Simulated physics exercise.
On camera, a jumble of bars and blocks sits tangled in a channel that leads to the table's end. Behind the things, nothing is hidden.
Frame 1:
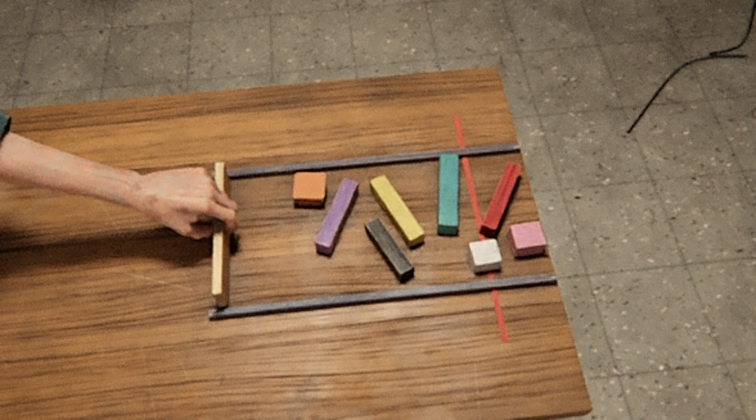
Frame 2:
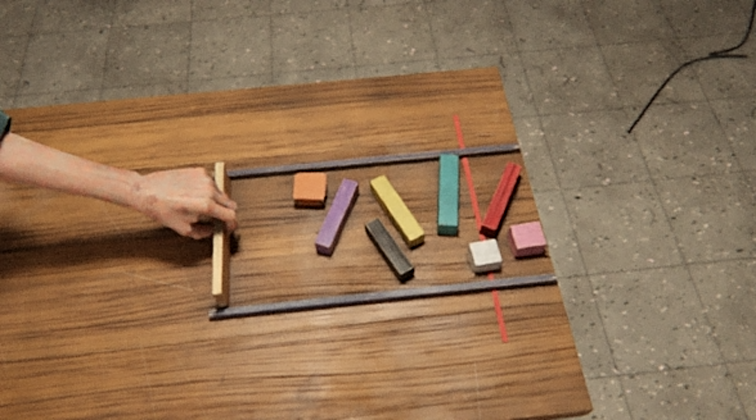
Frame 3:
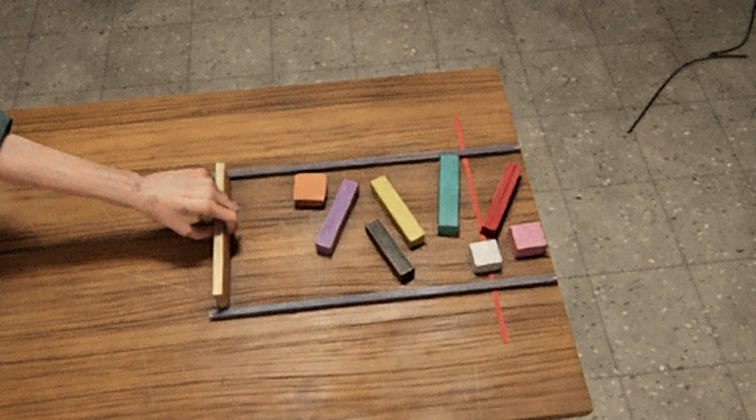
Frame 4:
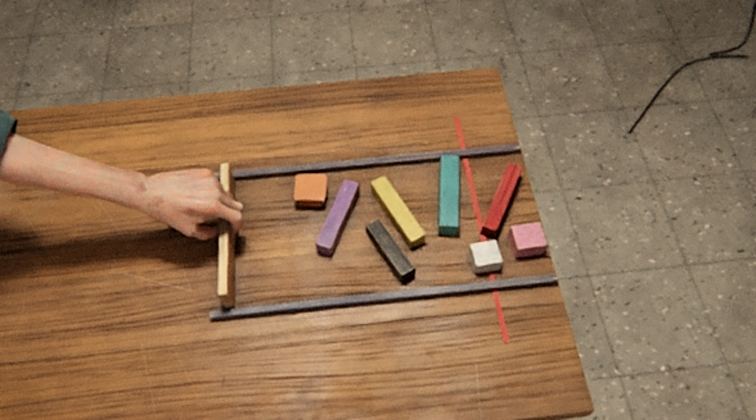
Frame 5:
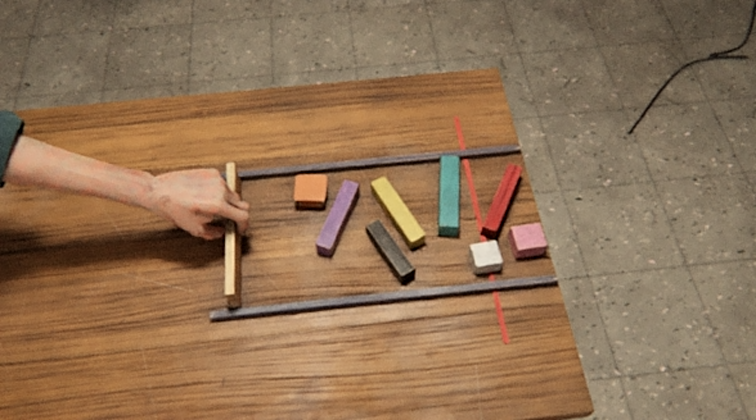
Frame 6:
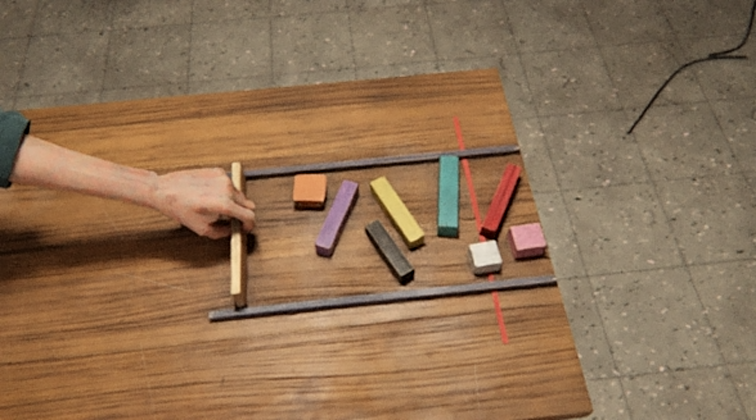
A hand slides a wooden board slightly right along a channel toward scattered coloured bars and blocks, which stay still on the table.
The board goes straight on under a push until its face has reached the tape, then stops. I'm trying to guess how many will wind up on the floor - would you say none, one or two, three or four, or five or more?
Turns out three or four get pushed past the edge and drop.
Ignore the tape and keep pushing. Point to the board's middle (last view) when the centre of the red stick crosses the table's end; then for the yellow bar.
(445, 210) and (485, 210), more or less.
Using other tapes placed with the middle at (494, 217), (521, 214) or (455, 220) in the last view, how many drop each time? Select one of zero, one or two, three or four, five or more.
In turn: Either three or four; 5 or more; either one or two.
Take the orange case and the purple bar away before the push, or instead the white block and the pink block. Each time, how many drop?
You'd see 1 fallen, and 2 in the other try.
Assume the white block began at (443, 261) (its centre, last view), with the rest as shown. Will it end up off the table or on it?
So it does not drop, then.
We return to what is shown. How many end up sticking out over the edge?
That'd be 1.
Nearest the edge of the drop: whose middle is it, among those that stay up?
Foremost: The yellow bar.
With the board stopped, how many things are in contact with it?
My count gives 3.
Soon after, none off yet; pink block at rest near (527, 241); red stick at rest near (501, 201); white block at rest near (484, 258).
After that, none off yet; pink block at rest near (527, 241); red stick moving near (505, 201); white block at rest near (484, 258).
In the end, the number that fall off is three or four; gone, turquoise bar, red stick and pink block.
